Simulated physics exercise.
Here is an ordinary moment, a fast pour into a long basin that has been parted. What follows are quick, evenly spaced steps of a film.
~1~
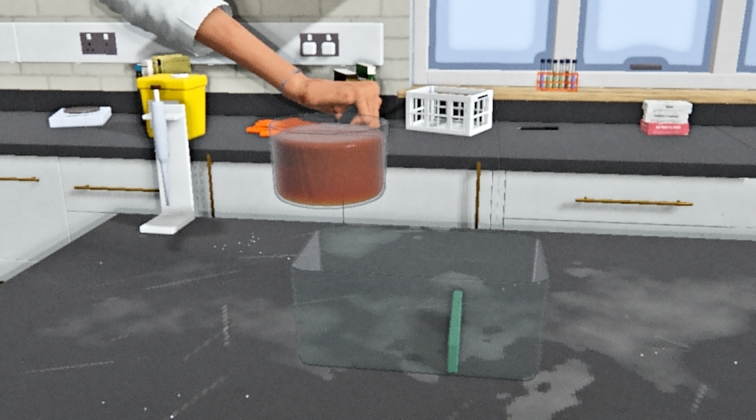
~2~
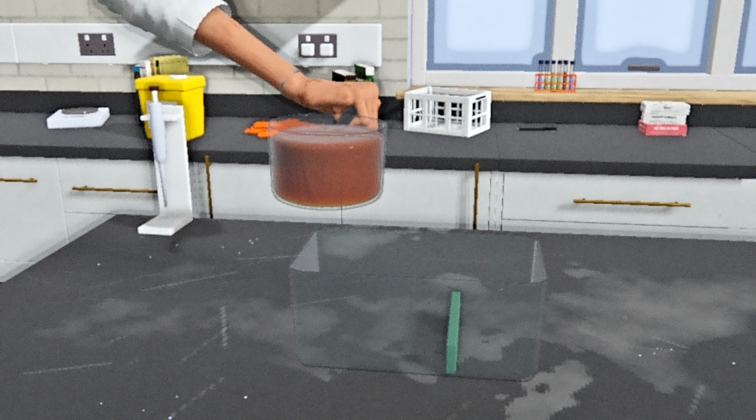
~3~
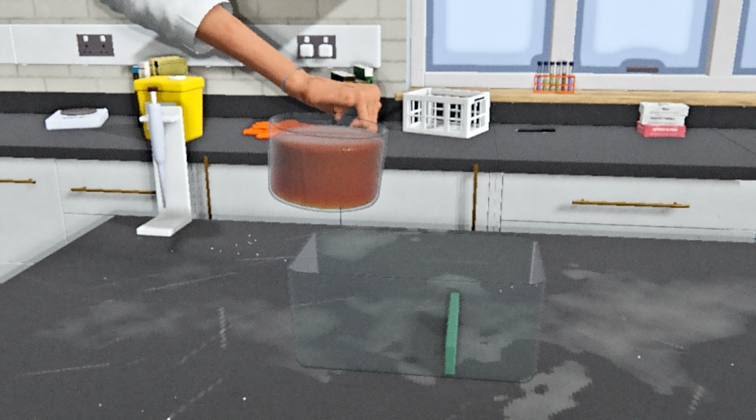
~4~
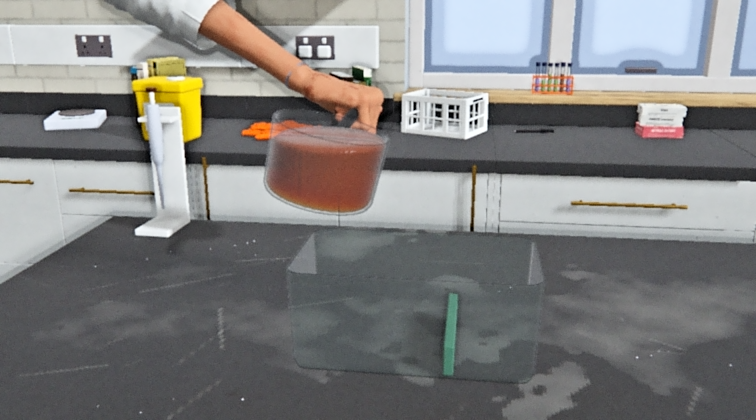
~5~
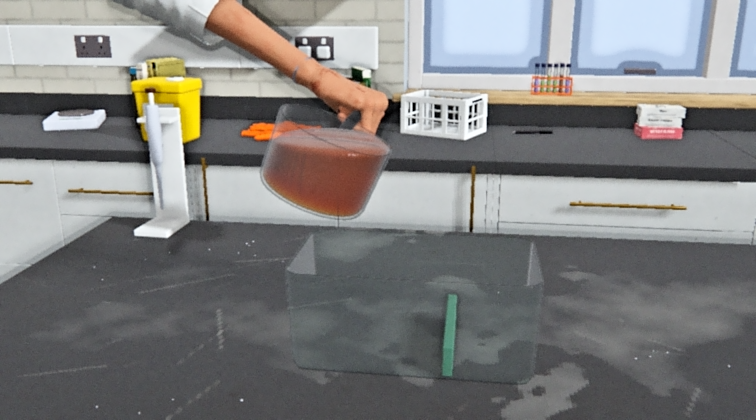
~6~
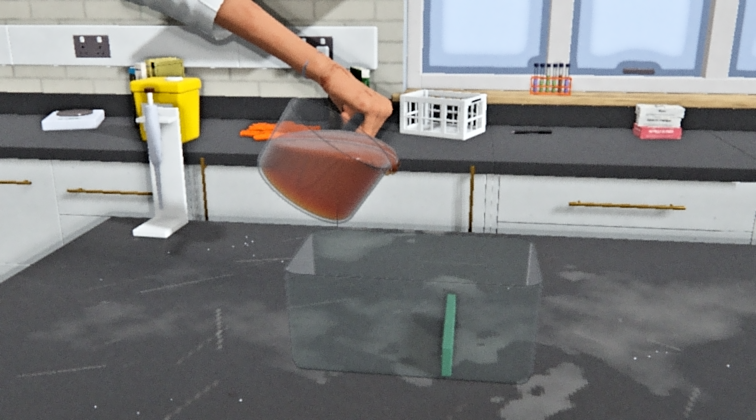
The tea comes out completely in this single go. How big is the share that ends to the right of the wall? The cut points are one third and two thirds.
The share right of the wall fails to reach one third.
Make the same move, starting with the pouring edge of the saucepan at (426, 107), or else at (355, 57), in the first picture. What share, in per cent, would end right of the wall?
Roughly 45 per cent, then roughly 15 per cent.
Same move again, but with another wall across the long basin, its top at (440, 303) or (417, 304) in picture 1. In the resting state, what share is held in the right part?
30 % then 65 %, approximately.
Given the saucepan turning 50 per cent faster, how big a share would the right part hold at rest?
Some 20 per cent.
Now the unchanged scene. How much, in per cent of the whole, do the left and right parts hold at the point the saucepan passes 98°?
25 % left, 10 % right.
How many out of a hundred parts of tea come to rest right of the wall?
Near 25 in a hundred.
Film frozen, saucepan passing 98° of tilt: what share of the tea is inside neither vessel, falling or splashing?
Close to 30 per cent.
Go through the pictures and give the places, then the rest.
It leans 0°; its right rim is at (386, 126); the tea meets the walls at (276, 132) and (385, 135); the long basin's rim runs from (305, 247) to (543, 258); the wall's top is at (456, 316), in the first picture.
It leans 2°; its right rim is at (385, 128); the tea meets the walls at (274, 133) and (384, 136), in the second picture.
It leans 6°; its right rim is at (386, 134); the tea meets the walls at (275, 133) and (385, 139), in the third picture.
It leans 13°; its right rim is at (388, 143); the tea meets the walls at (276, 135) and (386, 141), in the fourth picture.
It leans 23°; its right rim is at (389, 154); the tea meets the walls at (275, 137) and (387, 147); 1 per cent is over the edge, in the fifth picture.
It leans 34°; its right rim is at (389, 167); the tea meets the walls at (269, 142) and (389, 159); 5 per cent is over the edge, in the sixth picture.
A moment on, the saucepan is tipped on its side and 32 per cent is still to pour, 26 is left of the wall and 11 right of it.
Next, the saucepan is tipped right over and 5 per cent is still to pour, 72 is left of the wall and 17 right of it.
Then the saucepan is tipped right over and 0 per cent is still to pour, 75 is left of the wall and 21 right of it.
Later the saucepan is tipped right over and 0 per cent is still to pour, 75 is left of the wall and 22 right of it.
In the end 74 per cent lies left of the wall, 23 right of it and 4 outside.
